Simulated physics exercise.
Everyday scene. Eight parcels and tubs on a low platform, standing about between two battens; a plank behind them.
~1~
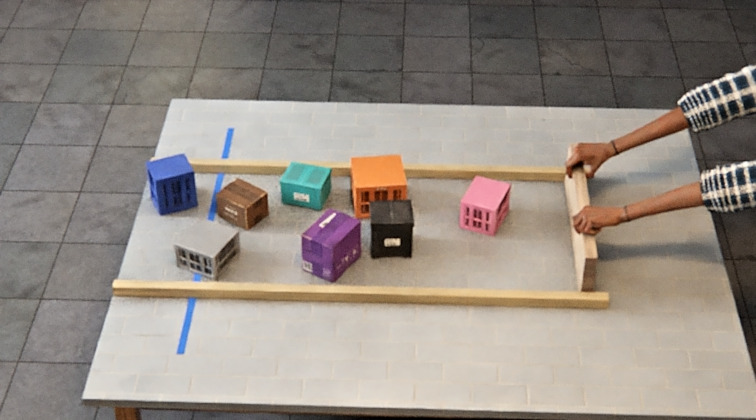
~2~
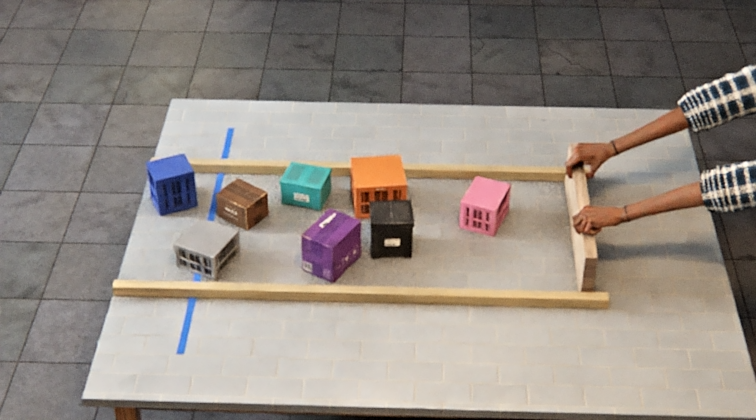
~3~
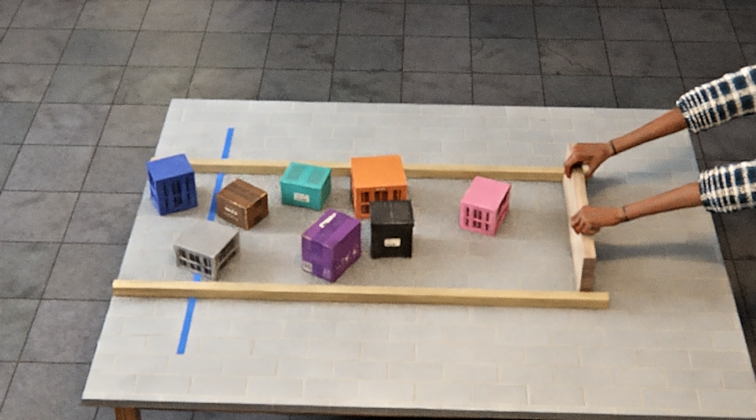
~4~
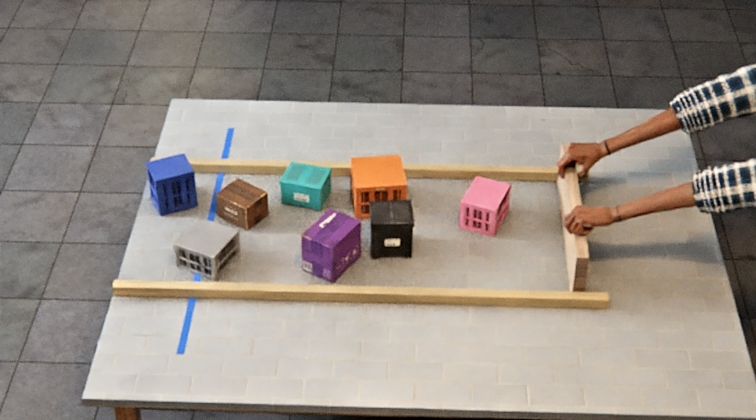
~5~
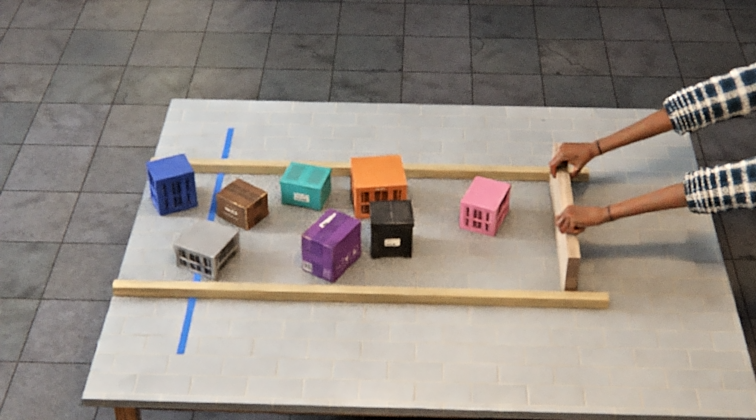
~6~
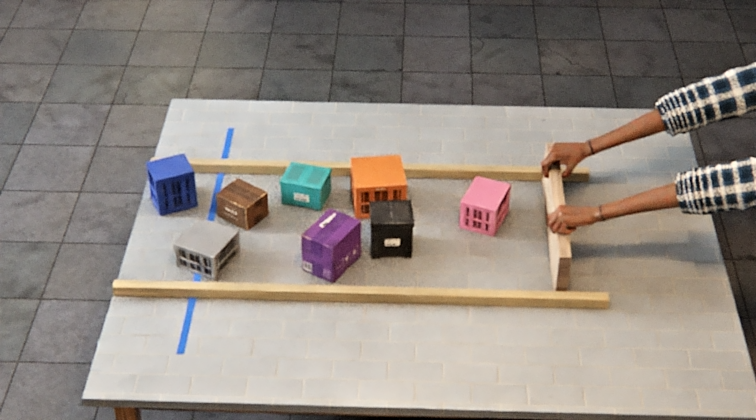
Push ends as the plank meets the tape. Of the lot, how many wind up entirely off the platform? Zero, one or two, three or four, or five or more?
It will most likely knock one or two off.
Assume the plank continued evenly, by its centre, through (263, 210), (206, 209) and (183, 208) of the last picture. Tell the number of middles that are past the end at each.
Counts per position: 0 / 2 / 5.
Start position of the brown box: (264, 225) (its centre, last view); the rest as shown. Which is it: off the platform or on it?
Lab note: From that start it stays aboard.
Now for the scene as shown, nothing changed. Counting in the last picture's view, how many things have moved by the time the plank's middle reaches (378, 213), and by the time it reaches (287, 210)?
Counts: 5 / 7.
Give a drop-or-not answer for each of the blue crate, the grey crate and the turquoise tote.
Going one by one: The blue crate ends up off, the grey crate stays aboard, and the turquoise tote ends up off.
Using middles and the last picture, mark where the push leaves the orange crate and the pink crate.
I'd say approximately (158, 174) and then (194, 199).
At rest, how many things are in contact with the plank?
3 of them.
A little later, none off yet; blue crate at rest near (172, 184); grey crate at rest near (208, 249); brown box at rest near (243, 204).
When it is over, the number that fall off is one or two; down, turquoise tote and blue crate.
